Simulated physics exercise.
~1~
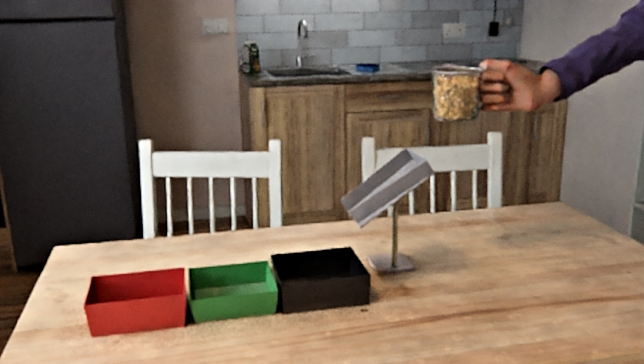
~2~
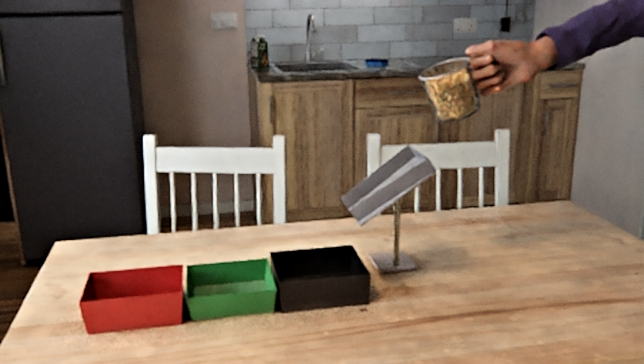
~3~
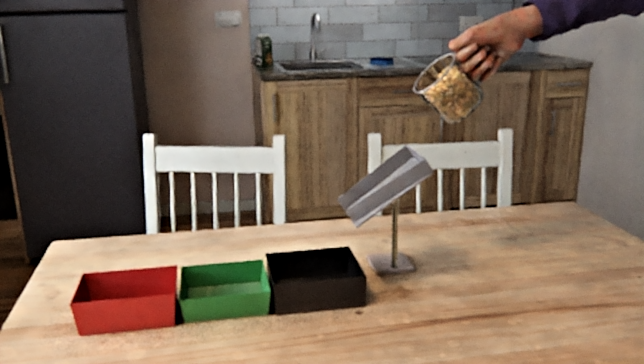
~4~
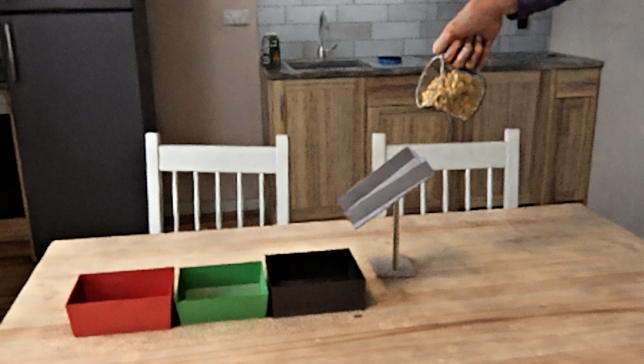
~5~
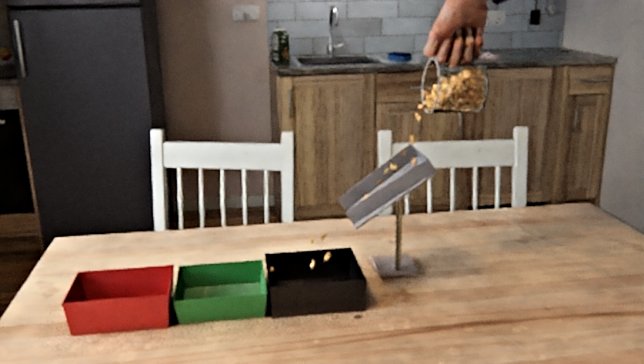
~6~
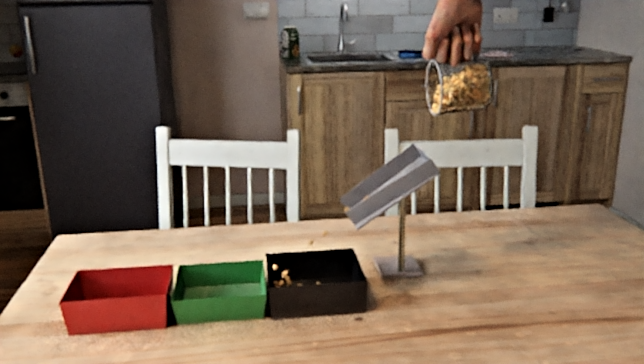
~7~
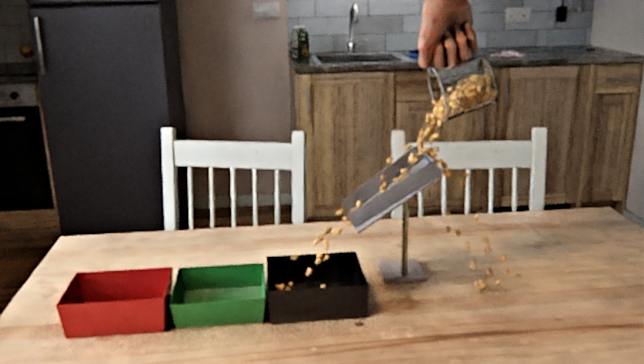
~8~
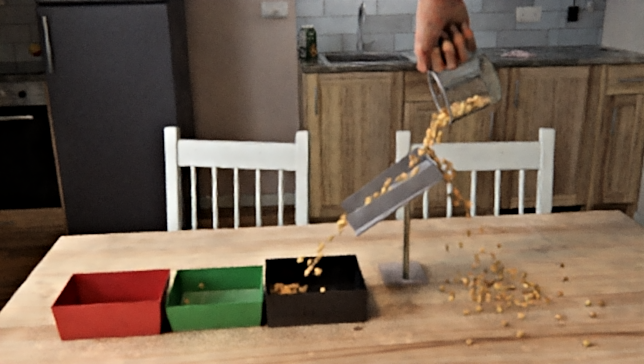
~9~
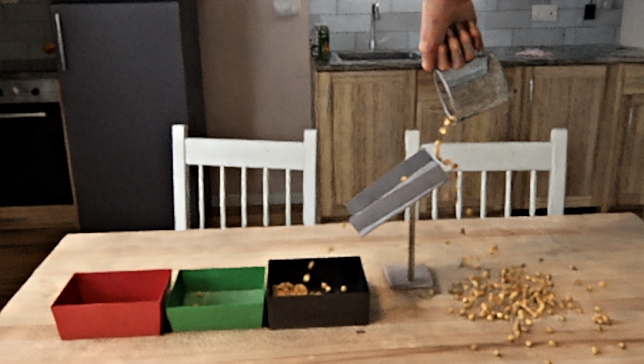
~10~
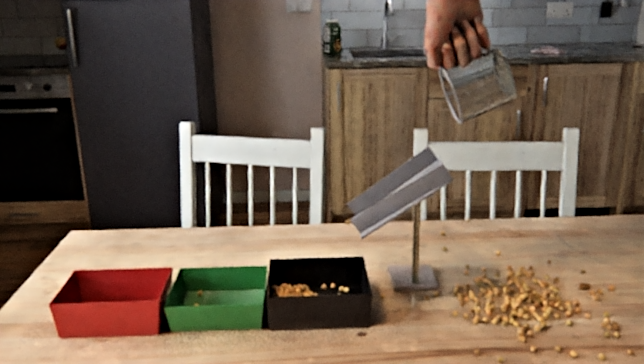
A hand holding a clear cup of small yellow-brown pieces reaches in from the right over a light wooden table in a kitchen, seen from the front as the view drifts slightly sideways. Below stands a tilted grey chute on a post, with red, green and black tins lined up to its left and white chairs behind. The hand moves left and tips the cup, and a few pieces slide down into the black tin. After a brief pause it tips further, and a stream pours out, partly down the chute and partly over its right side. The cup empties, leaving pieces in the black tin and a scattered pile right of the stand, while the red and green tins stay empty.
